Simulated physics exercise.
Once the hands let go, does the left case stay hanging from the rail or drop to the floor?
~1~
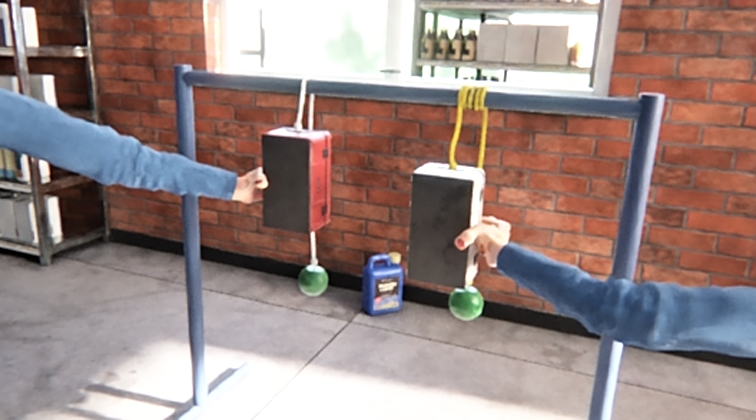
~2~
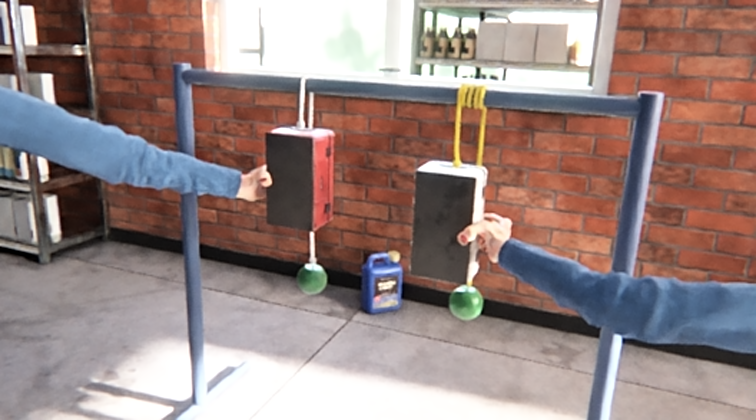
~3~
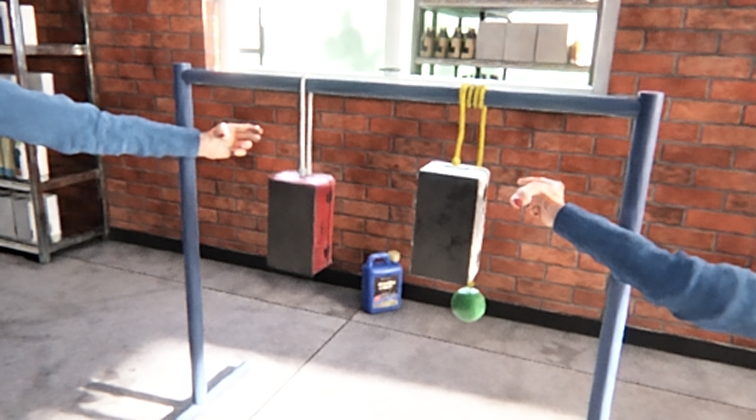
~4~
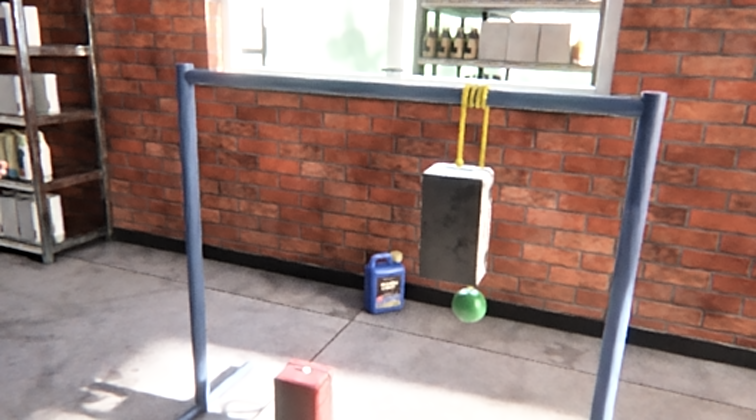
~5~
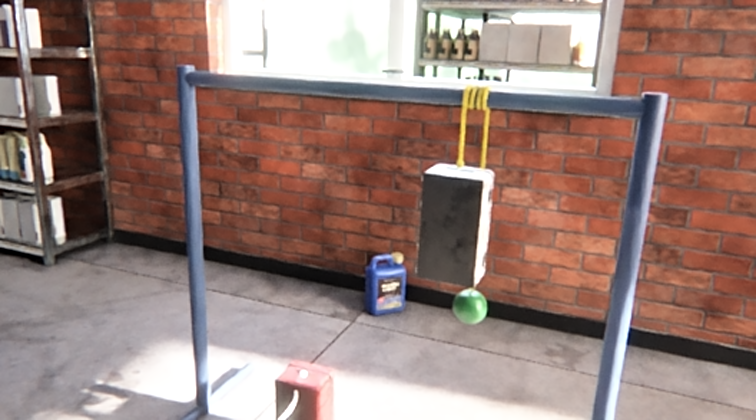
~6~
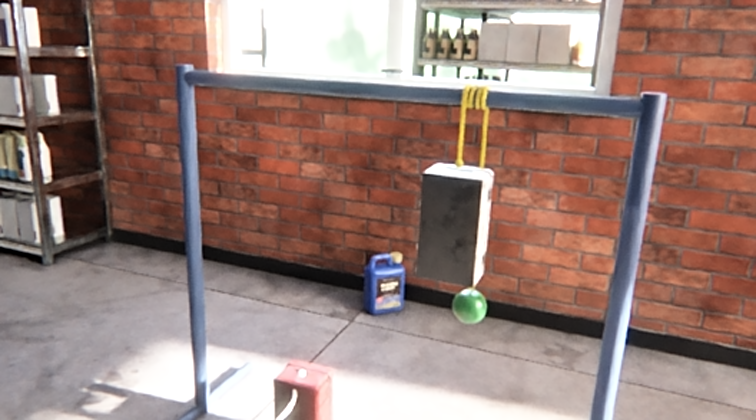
The left case drops to the floor, while the right case stays hanging from its yellow cord at the same height.
Brick-walled workshop with two hands releasing cases hung from a rail, the left case dropping to the floor, the right staying up.
